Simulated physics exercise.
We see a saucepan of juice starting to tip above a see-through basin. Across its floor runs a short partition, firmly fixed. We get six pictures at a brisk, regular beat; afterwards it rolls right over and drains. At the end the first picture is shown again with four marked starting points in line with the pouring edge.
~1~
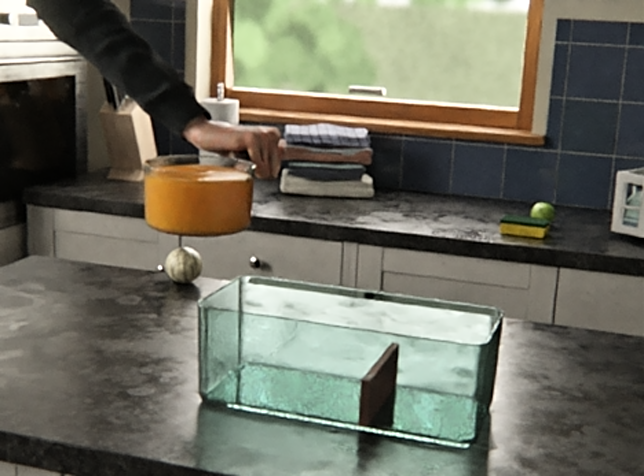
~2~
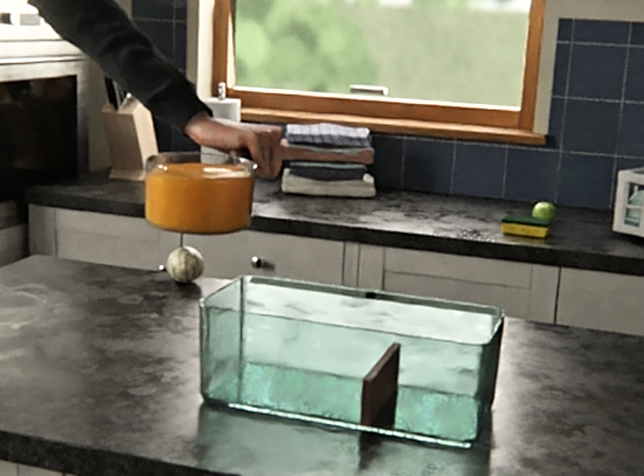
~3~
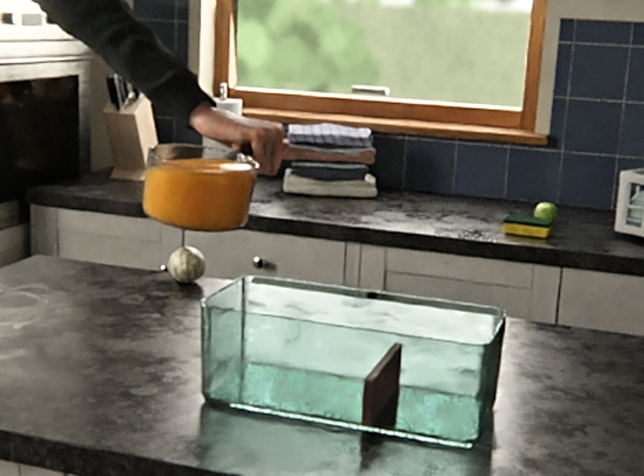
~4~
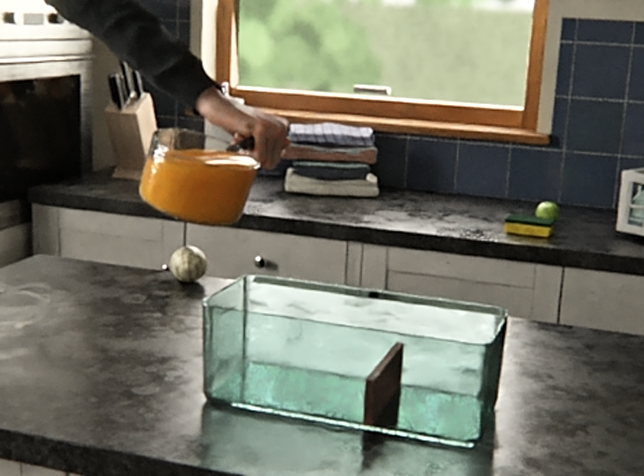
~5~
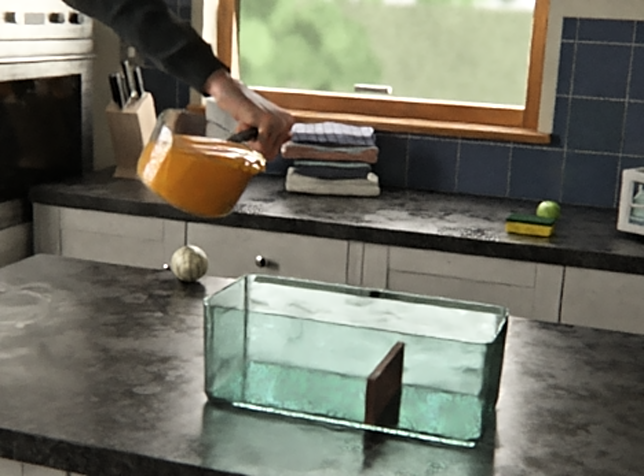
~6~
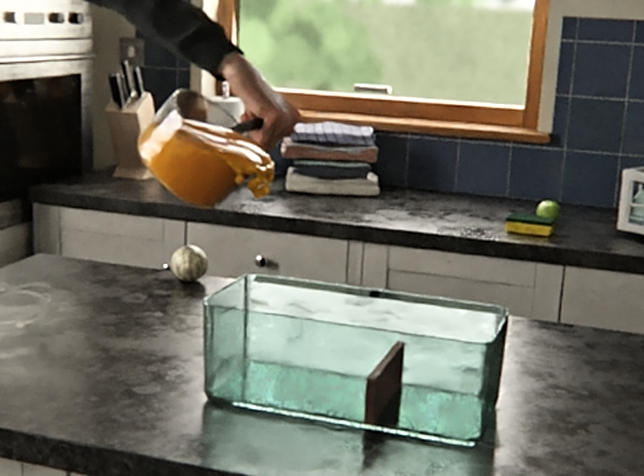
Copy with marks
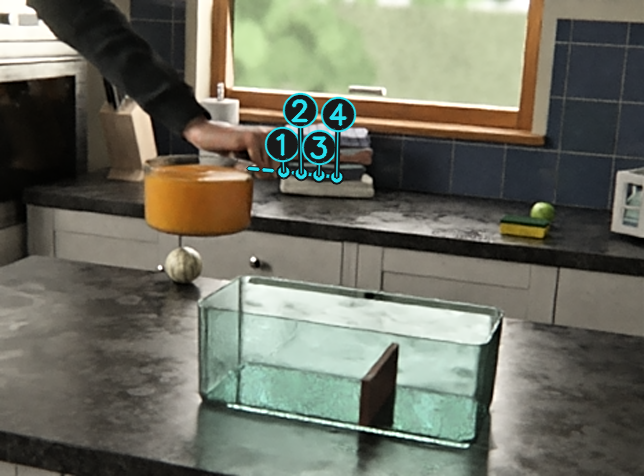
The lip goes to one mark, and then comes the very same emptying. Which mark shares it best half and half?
Choose 1.
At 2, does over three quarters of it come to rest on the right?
No.
In cyan, 1 at (283, 171); 2 at (301, 173); 3 at (318, 175); 4 at (336, 177).
Choosing 1, about 51 % ends left of the wall and 43 % right of it; 6 % is lost outside.
Choosing 2, about 32 % ends left of the wall and 60 % right of it; 8 % is lost outside.
Choosing 3, about 21 % ends left of the wall and 70 % right of it; 9 % is lost outside.
Choosing 4, about 24 % ends left of the wall and 68 % right of it; 8 % is lost outside.
